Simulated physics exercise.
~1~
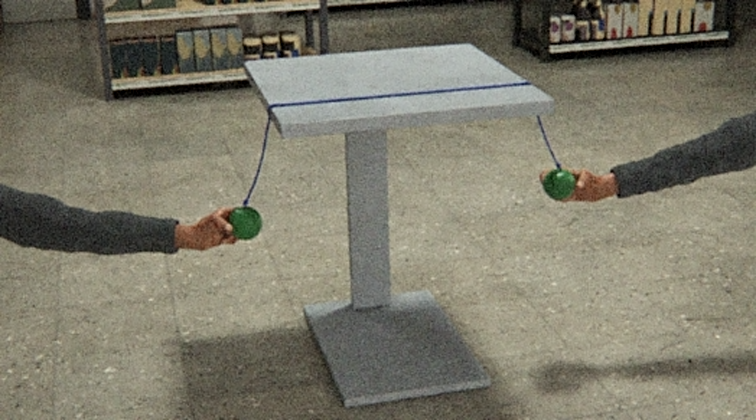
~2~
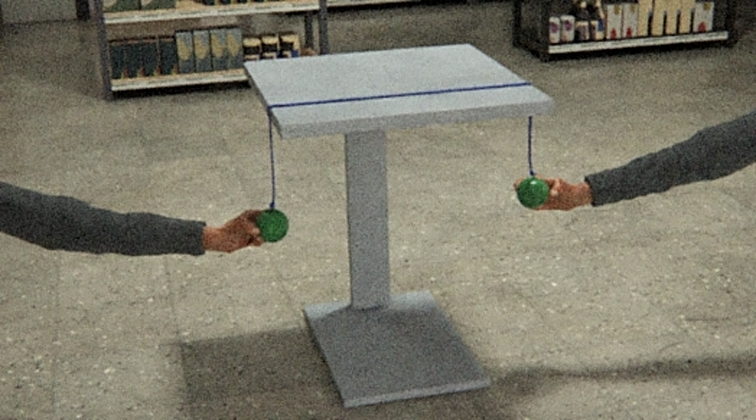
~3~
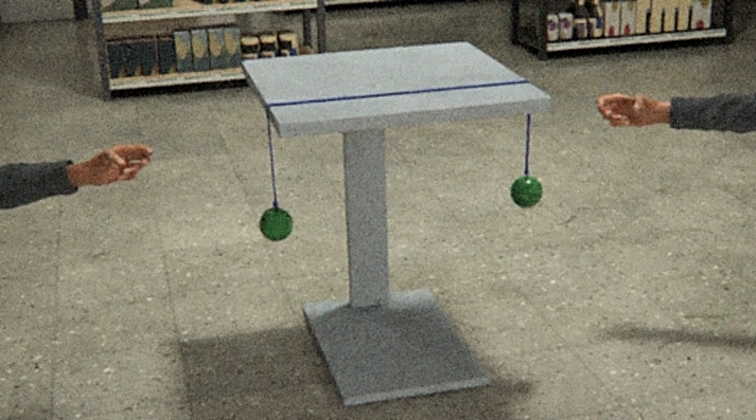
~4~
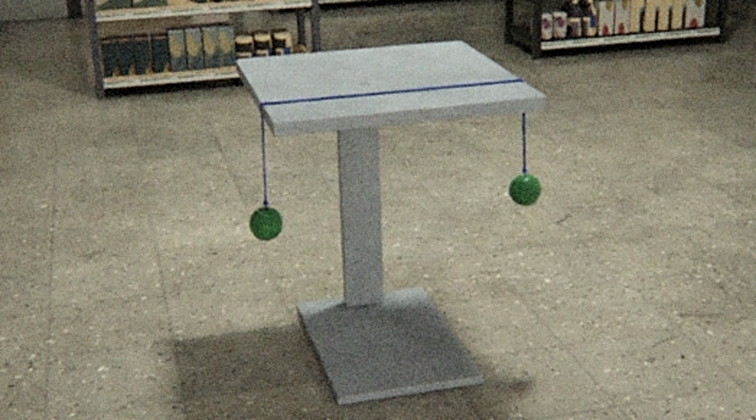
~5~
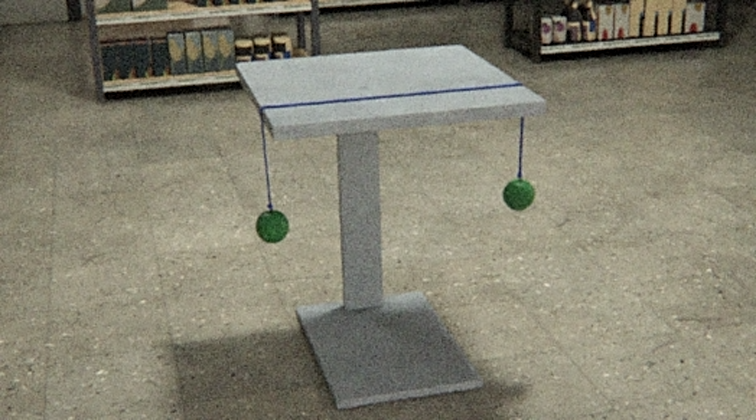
The clip opens on a pale grey side table with a blue ribbon laid across its top, a green apple-like ball at each end, and a hand reaching in from either side to hold each one. The hands ease the balls inward until the ribbon's ends hang nearly straight down. Then both hands let go and draw back, leaving the balls hanging from the ribbon, and soon they are out of view. The two balls sway only very slightly, with the left one hanging lower. Neither side sinks or rises, and the ribbon stays balanced across the table.
